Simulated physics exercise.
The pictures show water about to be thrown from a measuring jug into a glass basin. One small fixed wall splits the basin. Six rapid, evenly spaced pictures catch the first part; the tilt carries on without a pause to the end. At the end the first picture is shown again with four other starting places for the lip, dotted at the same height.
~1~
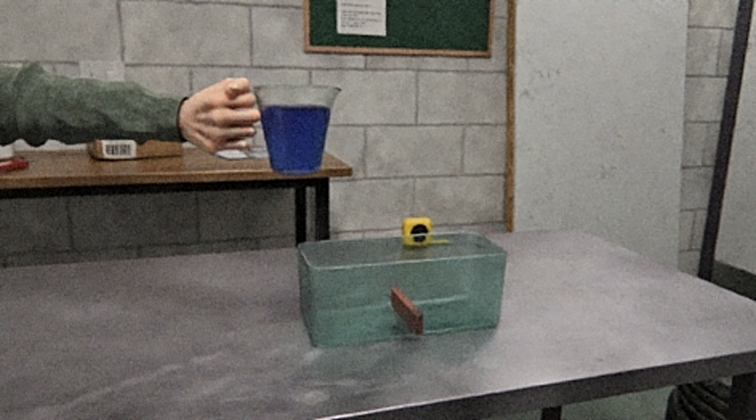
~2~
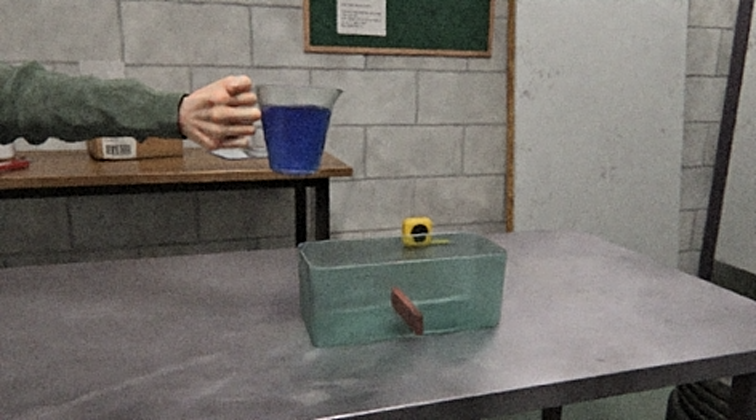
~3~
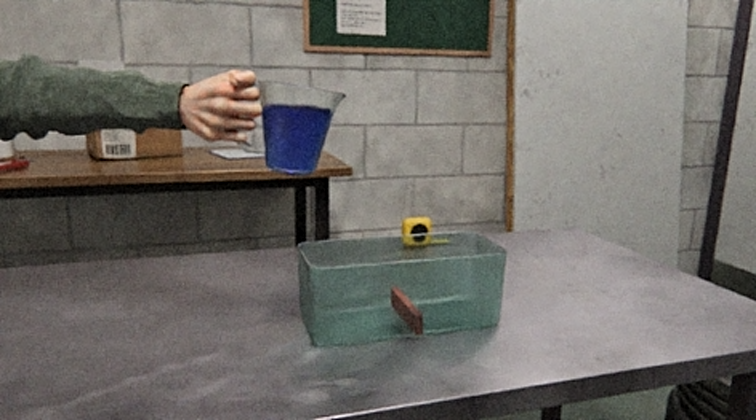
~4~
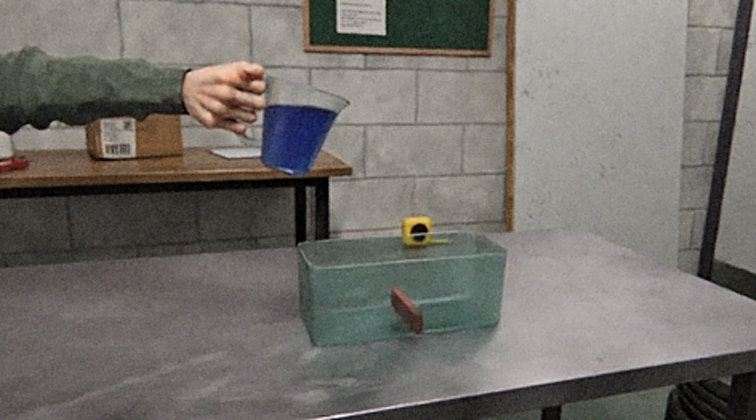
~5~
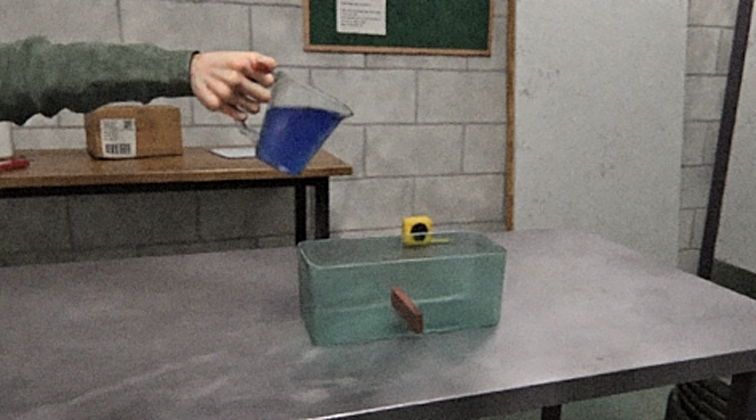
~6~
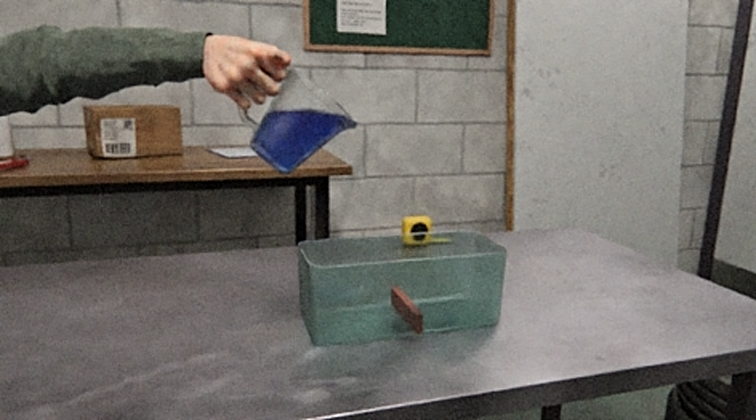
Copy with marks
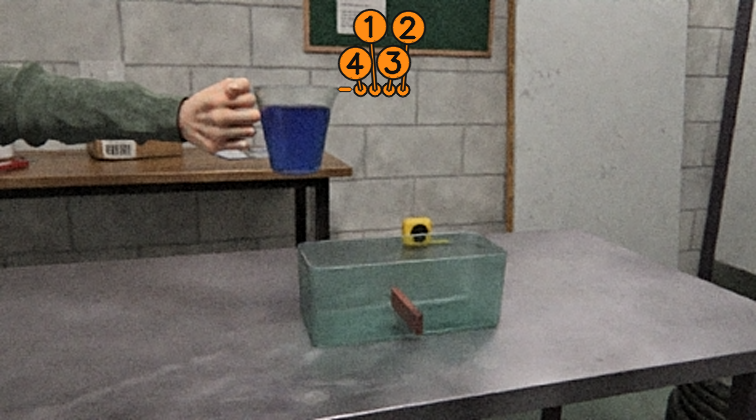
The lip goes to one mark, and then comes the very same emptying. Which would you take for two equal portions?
Use spot 4.
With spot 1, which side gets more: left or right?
More ends on the right.
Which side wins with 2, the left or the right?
The right one.
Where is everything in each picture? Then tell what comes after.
Upright, lip at (340, 89); basin from (311, 347) to (498, 325); top of the wall at (406, 300); nothing has left yet.
Upright, lip at (341, 90); nothing has left yet.
Tipped about 8°, lip at (344, 95); nothing has left yet.
Tipped about 16°, lip at (348, 103); nothing has left yet.
Tipped about 28°, lip at (352, 113); nothing has left yet.
Tipped about 41°, lip at (354, 127); water is over the lip, down to (354, 127).
On the marked copy, 1 at (374, 89); 2 at (402, 89); 3 at (389, 89); 4 at (360, 89).
For spot 1, about 11 % ends left of the wall and 86 % right of it; 3 % is lost outside.
For spot 2, about 12 % ends left of the wall and 84 % right of it; 4 % is lost outside.
For spot 3, about 9 % ends left of the wall and 87 % right of it; 3 % is lost outside.
For spot 4, about 47 % ends left of the wall and 52 % right of it.
